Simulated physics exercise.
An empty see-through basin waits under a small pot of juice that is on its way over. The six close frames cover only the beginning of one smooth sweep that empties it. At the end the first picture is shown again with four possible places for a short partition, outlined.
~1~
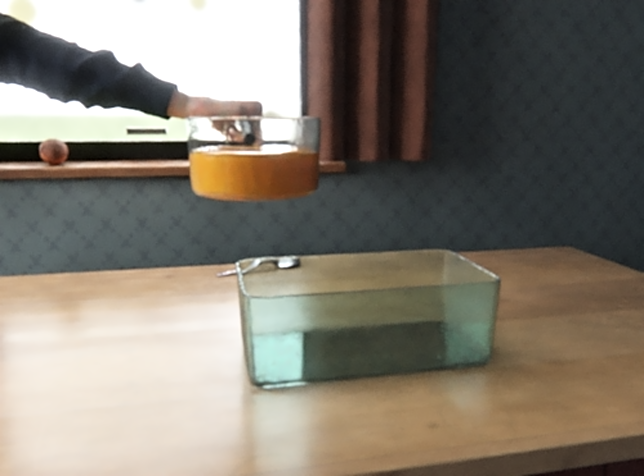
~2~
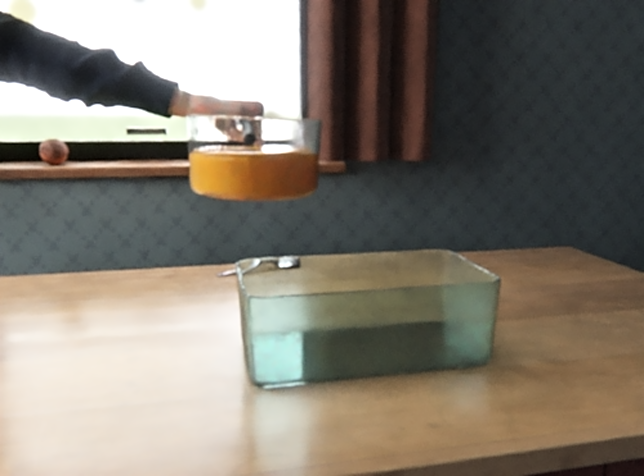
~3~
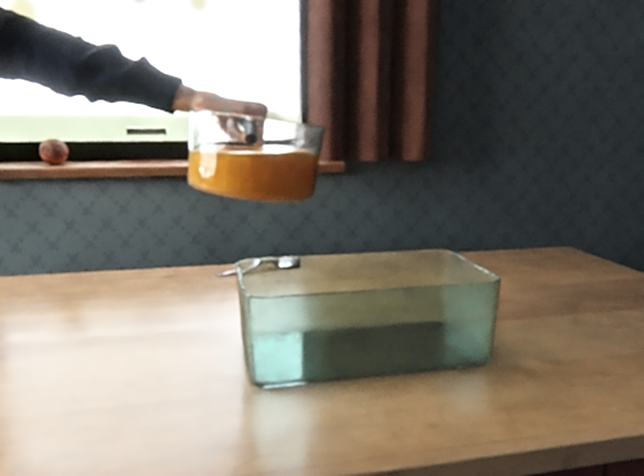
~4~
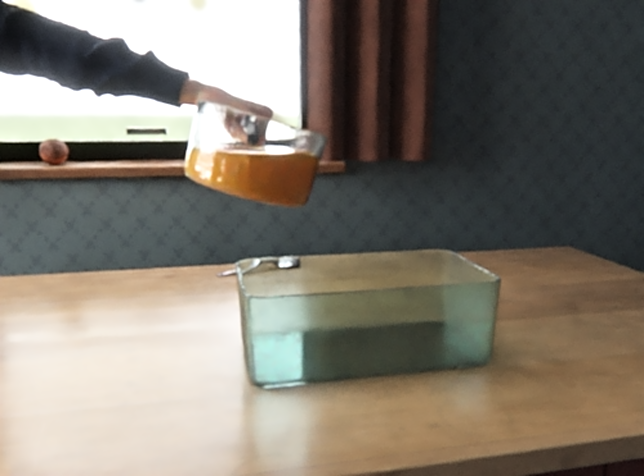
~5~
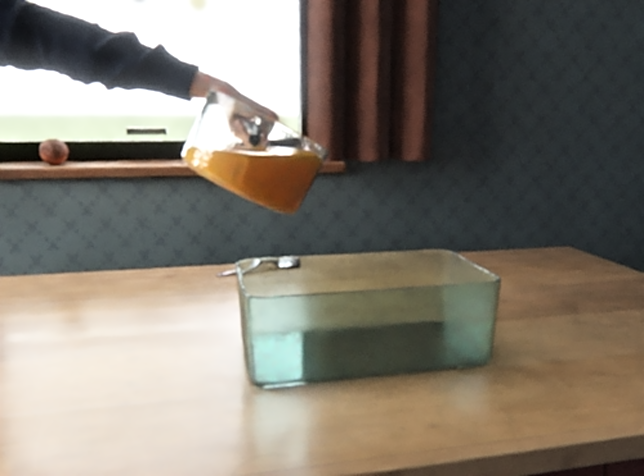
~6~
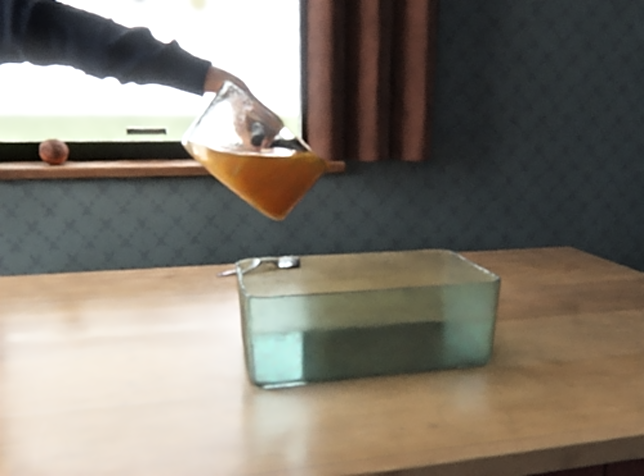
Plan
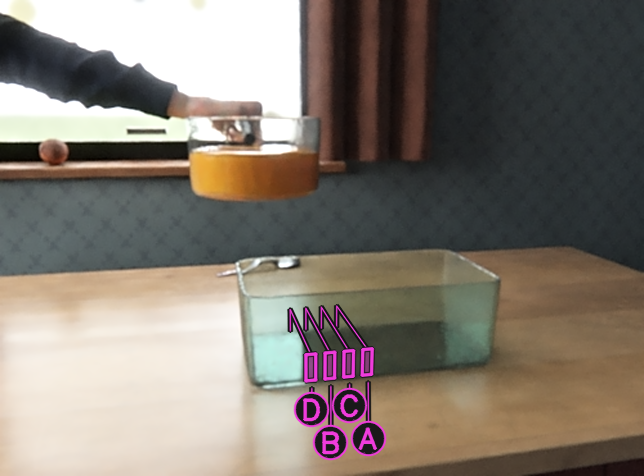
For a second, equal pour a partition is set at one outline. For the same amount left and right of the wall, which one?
Best: A.
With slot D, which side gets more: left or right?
The right side.
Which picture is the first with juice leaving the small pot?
In picture 6.
On the marked copy, A at (368, 382); B at (330, 386); C at (349, 384); D at (311, 388).
If A is chosen, about 47 % ends left of the wall and 50 % right of it; 3 % is lost outside.
If B is chosen, about 22 % ends left of the wall and 76 % right of it.
If C is chosen, about 36 % ends left of the wall and 62 % right of it.
If D is chosen, about 10 % ends left of the wall and 87 % right of it; 3 % is lost outside.
